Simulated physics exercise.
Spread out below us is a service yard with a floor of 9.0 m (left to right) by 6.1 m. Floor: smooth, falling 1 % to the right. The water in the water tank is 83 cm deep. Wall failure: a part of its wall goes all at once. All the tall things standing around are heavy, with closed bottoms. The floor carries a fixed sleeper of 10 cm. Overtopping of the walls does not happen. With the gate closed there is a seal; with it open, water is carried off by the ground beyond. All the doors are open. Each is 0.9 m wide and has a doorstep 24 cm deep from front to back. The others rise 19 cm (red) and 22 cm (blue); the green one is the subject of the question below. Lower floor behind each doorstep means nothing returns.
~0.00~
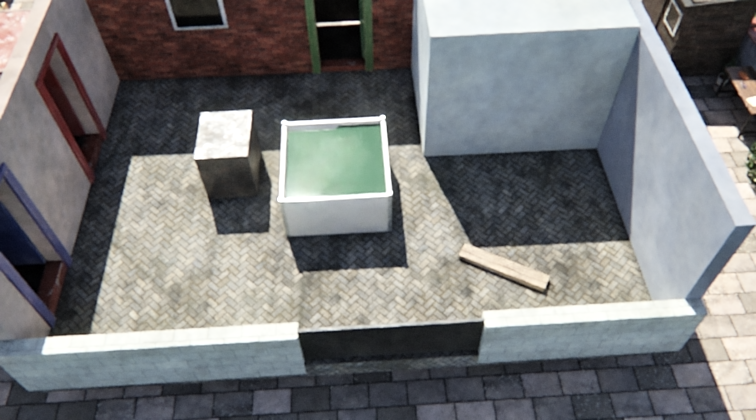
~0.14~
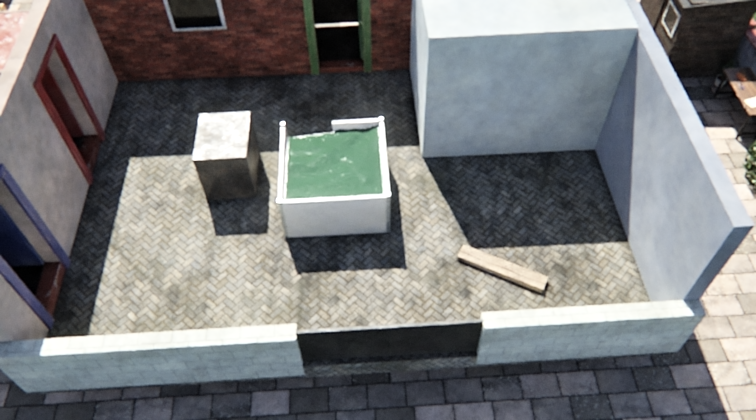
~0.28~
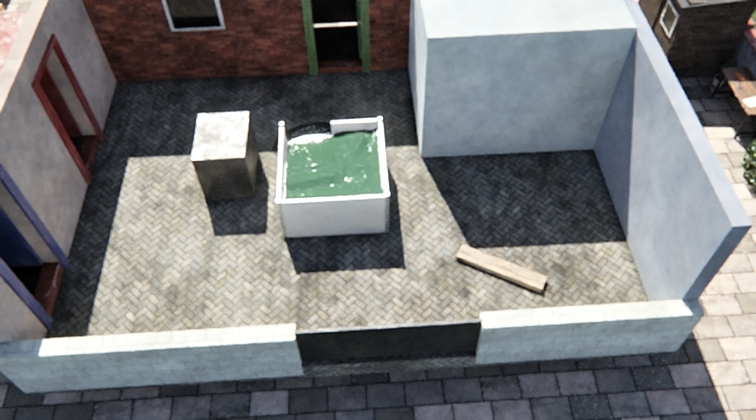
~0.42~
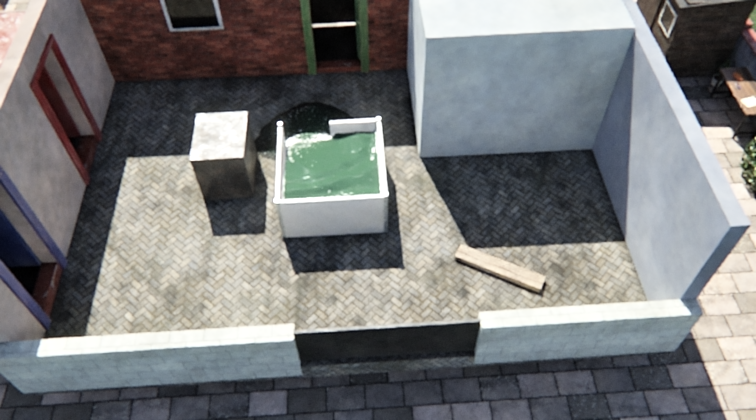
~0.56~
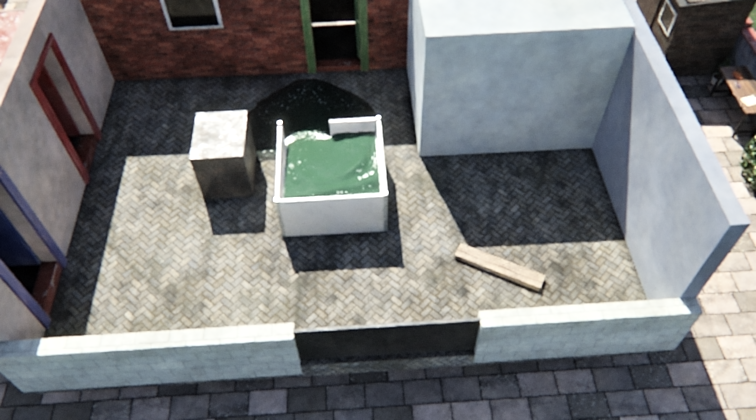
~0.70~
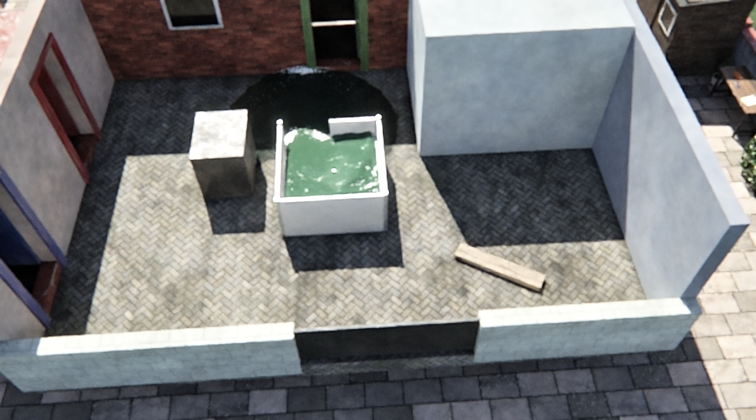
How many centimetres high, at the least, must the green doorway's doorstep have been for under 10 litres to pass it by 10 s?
About 29 cm.
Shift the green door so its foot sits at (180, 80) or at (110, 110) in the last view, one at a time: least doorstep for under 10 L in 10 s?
Roughly 10.5 cm, then roughly 20 cm.
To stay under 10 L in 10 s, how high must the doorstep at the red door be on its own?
Red - roughly 5.0 cm.
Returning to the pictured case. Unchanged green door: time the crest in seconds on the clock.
That happens close to 1.8 s on the clock.
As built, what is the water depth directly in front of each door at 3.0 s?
Depths, in cm - red: 7, blue: 0, green: 21.
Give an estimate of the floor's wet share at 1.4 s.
Roughly 20 percent of the floor.
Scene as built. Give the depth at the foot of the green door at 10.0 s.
Some 7.0 centimetres.
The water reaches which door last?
The blue door comes last.
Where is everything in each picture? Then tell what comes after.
Still water, 83 cm deep, in the water tank at (335, 161); the green door at (340, 30) is dry, in the first picture.
Water pours out on the far side and has run 0.4 m, to a hidden place; about 11 cm deep outside, 83 cm at the back, in the second picture.
The front is at a hidden place, 0.9 m from the gap on the far side; 0.9 m2 of floor is wet, 82 cm left at the back, in the third picture.
The gap is on the far side, the front 1.4 m out at (302, 107); the back of the water tank holds 76 cm, in the fourth picture.
The front is at (299, 83), 2.1 m from the gap on the far side; 3.8 m2 of floor is wet, 70 cm left at the back, in the fifth picture.
The front is at (275, 74), 2.4 m from the gap on the far side; 5.7 m2 of floor is wet, 72 cm left at the back; water is at the green door at (336, 29), in the sixth picture.
After 1.4 s water covers 20 % of the floor, deepest (40 cm) near (305, 156); 25 cm at the green door, 52 litres in over its 11 cm doorstep.
After 3.0 s water covers 25 % of the floor, deepest (26 cm) near (404, 72); 21 cm at the green door, 183 litres in over its 11 cm doorstep.
After 10.0 s water covers 85 % of the floor, deepest (9 cm) near (405, 78); 7 cm at the green door, 234 litres in over its 11 cm doorstep.
At the green door as built, the water arrived by 0.7 s and peaked near 29 cm at 1.8 s.
With a doorstep of 24 cm, 32 litres would have come in within the 10 s; with 32.5 cm, 2 litres. So under 10 litres takes about 29 cm.
